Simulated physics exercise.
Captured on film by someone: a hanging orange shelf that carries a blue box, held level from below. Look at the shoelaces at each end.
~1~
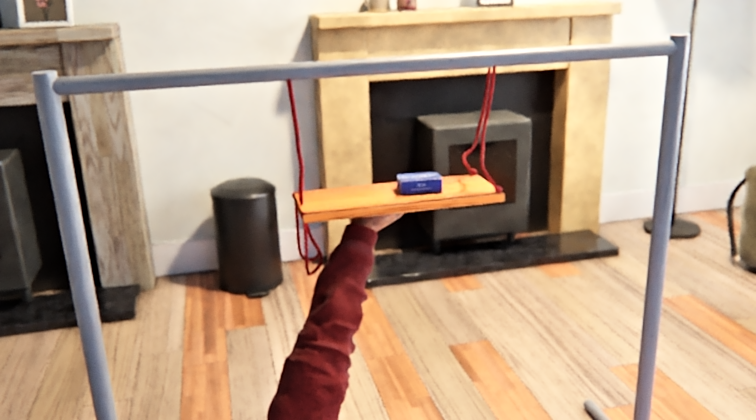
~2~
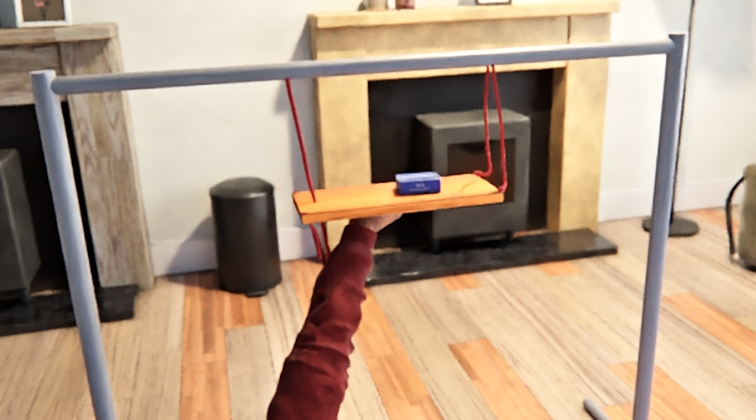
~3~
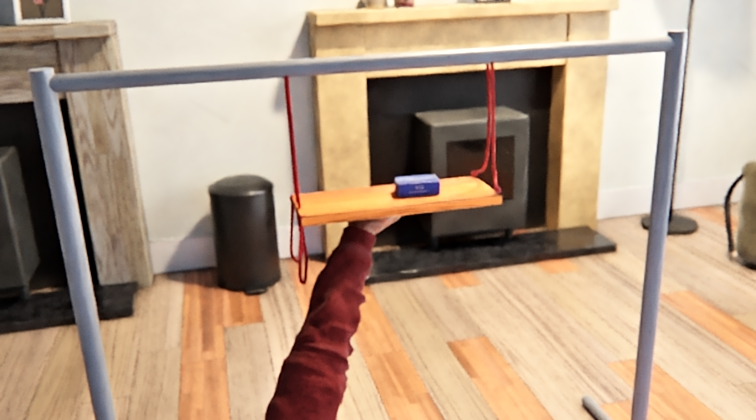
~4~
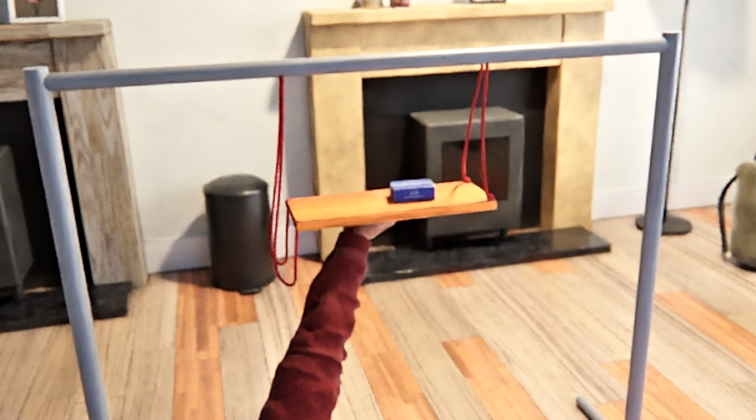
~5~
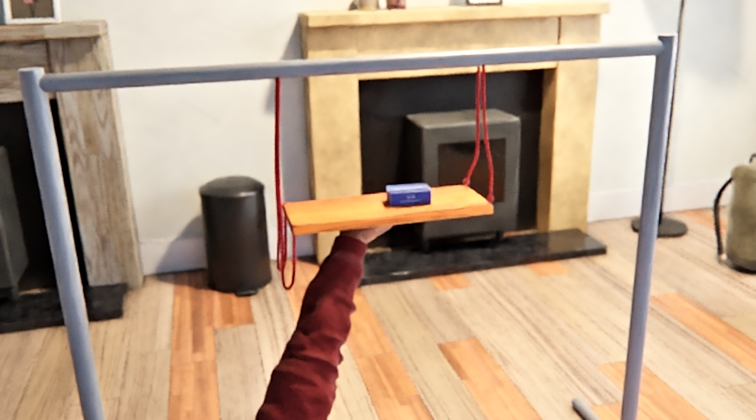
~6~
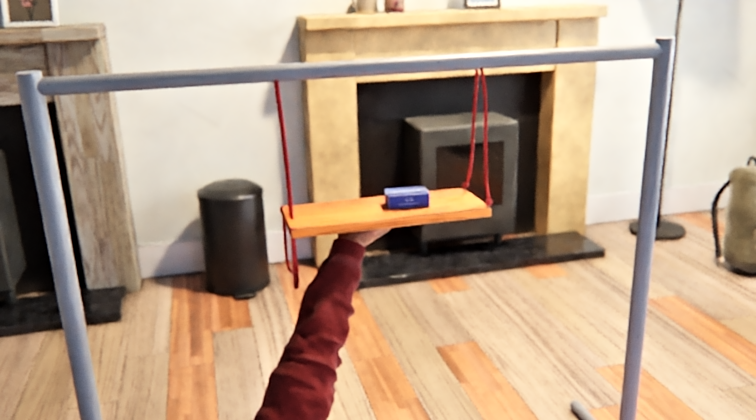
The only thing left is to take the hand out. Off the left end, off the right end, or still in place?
It's likely to fall away leftward, if you ask me.
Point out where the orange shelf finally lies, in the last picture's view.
Middle at (408, 269) in the last picture.
Then, 0.44 s past the final frame, board tipped 17° down to the left; box sliding near (296, 263).
Then, 0.98 s past the final frame, board tipped 32° down to the left; box on the floor.
Then, 1.52 s past the final frame, board tipped 42° down to the left; box on the floor.
When it is over, board tipped 42° down to the left; box on the floor. The blue box falls from the left end.
